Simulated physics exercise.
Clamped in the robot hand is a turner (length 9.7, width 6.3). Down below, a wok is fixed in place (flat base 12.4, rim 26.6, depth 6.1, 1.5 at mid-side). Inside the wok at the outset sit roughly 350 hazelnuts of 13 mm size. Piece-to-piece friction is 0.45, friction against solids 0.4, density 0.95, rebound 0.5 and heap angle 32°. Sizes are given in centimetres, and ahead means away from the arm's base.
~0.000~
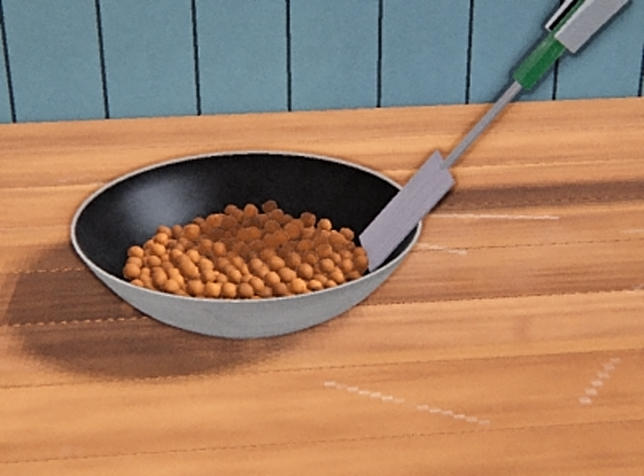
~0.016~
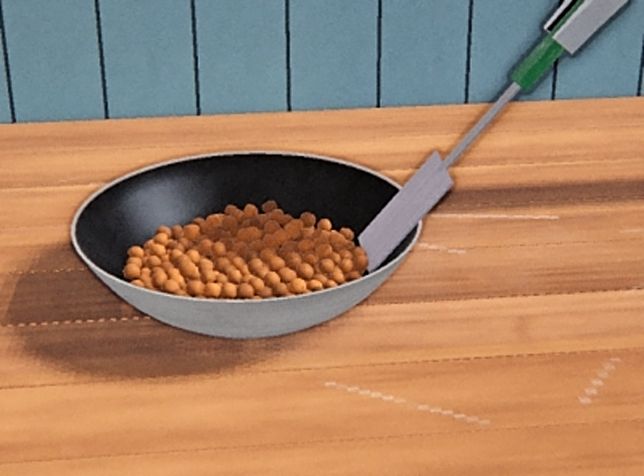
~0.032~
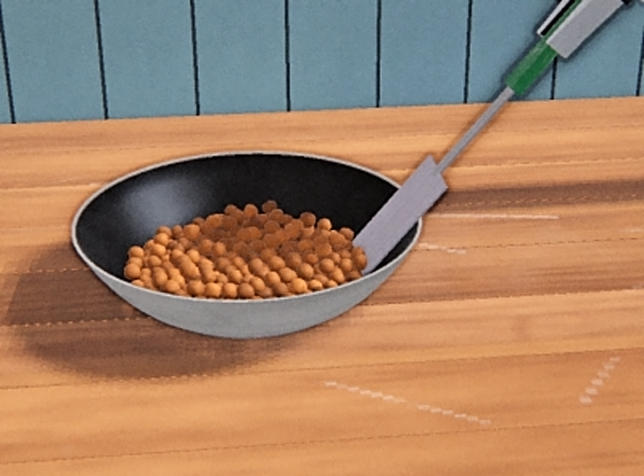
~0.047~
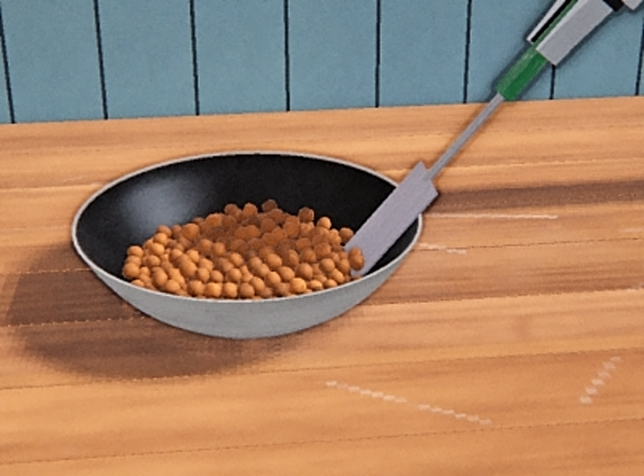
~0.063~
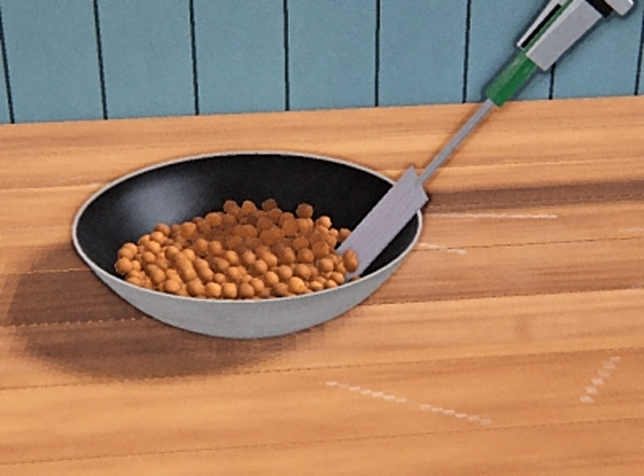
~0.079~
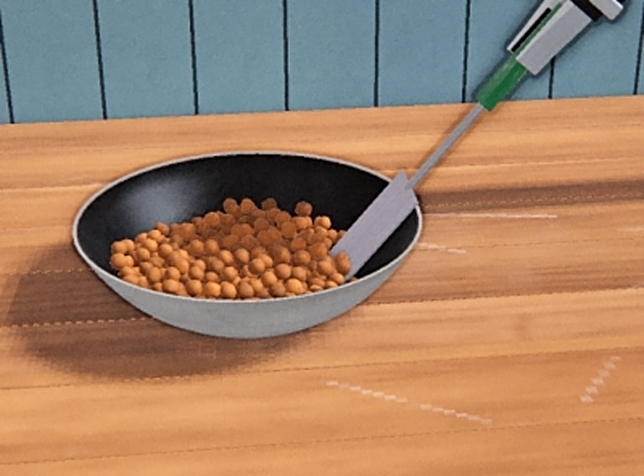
On a wooden surface by a blue plank wall, a turner gripped by a robot hand slid slowly down and left inside a wok, nudging the pile of round brown nuts slightly to the left.
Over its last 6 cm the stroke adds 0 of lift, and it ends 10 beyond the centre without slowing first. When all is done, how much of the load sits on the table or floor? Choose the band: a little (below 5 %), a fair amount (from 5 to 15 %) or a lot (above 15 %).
It is a fair amount, from 5 to 15 %.
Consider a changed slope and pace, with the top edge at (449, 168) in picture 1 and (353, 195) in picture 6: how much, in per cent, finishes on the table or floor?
It works out to about 35 %, more or less.
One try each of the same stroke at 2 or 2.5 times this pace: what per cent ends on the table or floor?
Around 30 per cent, then around 35 per cent, would end on the table or floor.
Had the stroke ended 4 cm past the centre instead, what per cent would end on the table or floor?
Roughly 0 %.
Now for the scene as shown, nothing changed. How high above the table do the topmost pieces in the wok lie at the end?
Roughly 7.5 centimetres.
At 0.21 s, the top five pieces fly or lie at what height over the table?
Height: Approx. 5 cm.
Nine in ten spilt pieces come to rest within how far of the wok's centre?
That's near 30 cm.
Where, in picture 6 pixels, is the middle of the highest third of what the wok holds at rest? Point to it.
Roughly at (134, 252).
By 0.21 s, sloping 50°, highest piece 5 above the table; 350 in the wok.
By 0.34 s, sloping 50°, highest piece 6 above the table; 350 in the wok.
By 0.61 s, sloping 50°, highest piece 8 above the table; 321 in the wok, 26 on the table or floor, 3 on the blade or in flight.
By 1.66 s, sloping 50°, highest piece 7 above the table; 320 in the wok, 30 on the table or floor.
Final count, 320 in the wok, 30 on the table or floor. That is 9 % on the table or floor.
